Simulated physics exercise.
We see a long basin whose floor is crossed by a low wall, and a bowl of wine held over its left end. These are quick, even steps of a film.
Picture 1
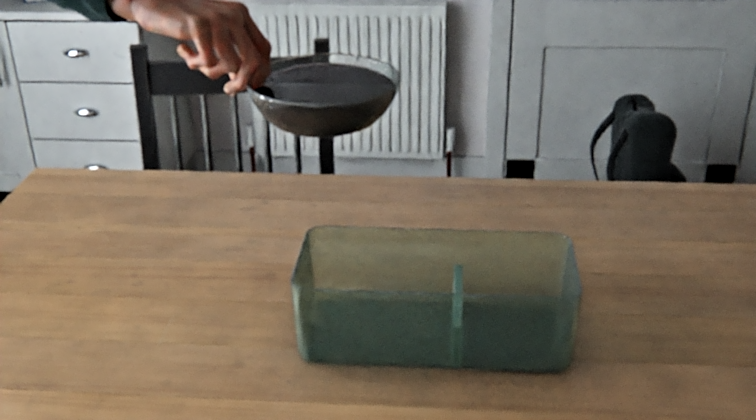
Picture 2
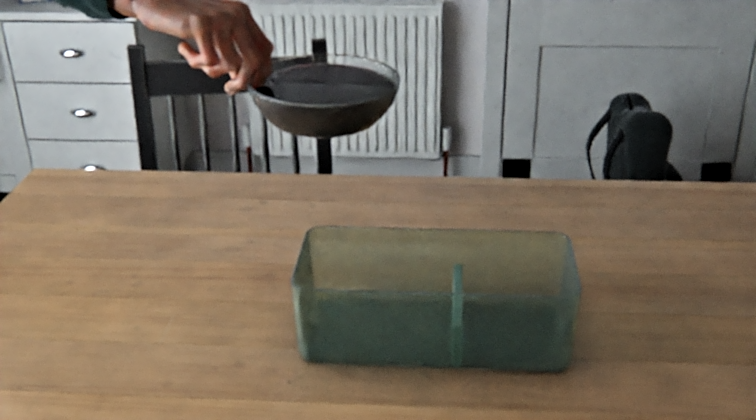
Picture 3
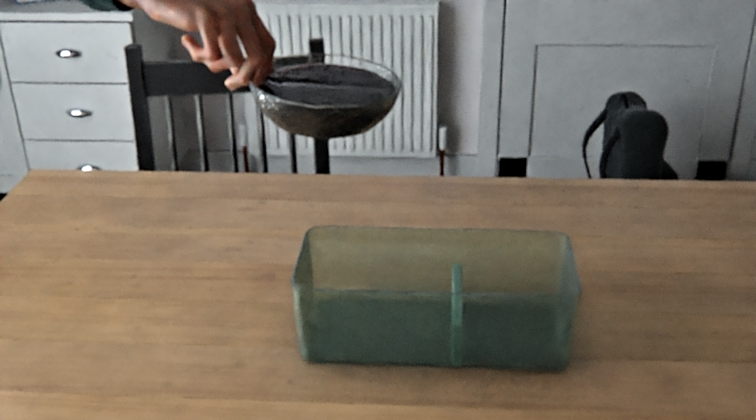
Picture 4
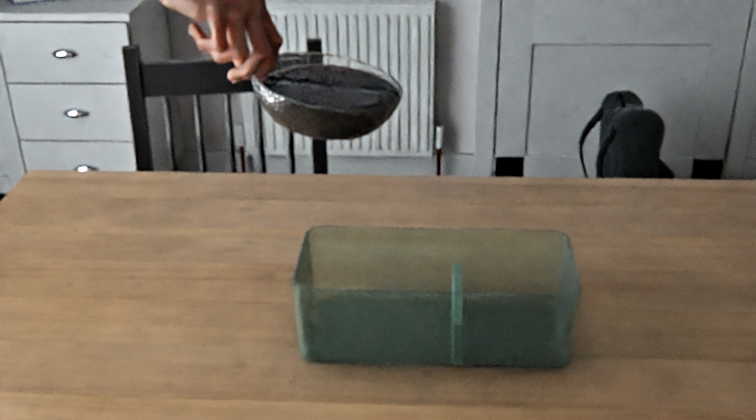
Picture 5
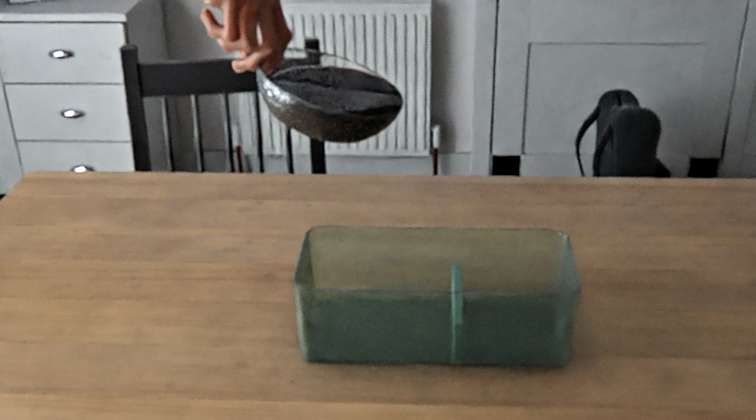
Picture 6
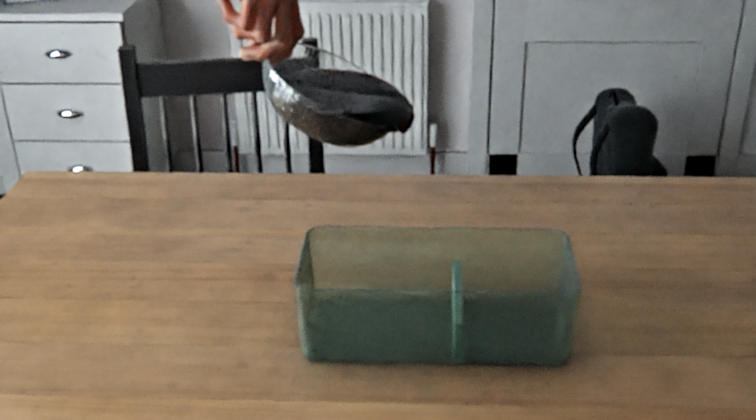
In a kitchen, a hand tilting a bowl of dark liquid rightward above a wooden table holding a green divided basin.
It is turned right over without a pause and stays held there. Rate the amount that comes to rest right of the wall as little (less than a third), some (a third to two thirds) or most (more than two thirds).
Some.
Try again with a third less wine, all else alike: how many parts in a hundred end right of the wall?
30 per cent or so.
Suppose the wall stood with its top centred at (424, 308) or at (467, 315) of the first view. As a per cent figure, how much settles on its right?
About 75 per cent, then about 40 per cent.
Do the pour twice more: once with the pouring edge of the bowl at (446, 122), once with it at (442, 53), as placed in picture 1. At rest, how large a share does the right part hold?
First try 80 %, second try 75 %.
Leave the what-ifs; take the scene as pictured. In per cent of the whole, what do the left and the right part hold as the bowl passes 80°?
On the left 10 per cent, on the right 30 per cent.
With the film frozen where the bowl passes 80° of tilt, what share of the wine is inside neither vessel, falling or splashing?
Close to 55 in a hundred.
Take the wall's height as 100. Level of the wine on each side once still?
About 20 on the left and about 30 on the right.
A moment on, the tilt is 80° and 9 per cent is still to pour, 8 is left of the wall and 29 right of it.
Next, the tilt is 95° and 0 per cent is still to pour, 45 is left of the wall and 49 right of it.
Then the tilt is 95° and 0 per cent is still to pour, 48 is left of the wall and 49 right of it.
Later the tilt is 95° and 0 per cent is still to pour, 48 is left of the wall and 49 right of it.
At rest 48 per cent lies left of the wall, 50 right of it and 3 outside.
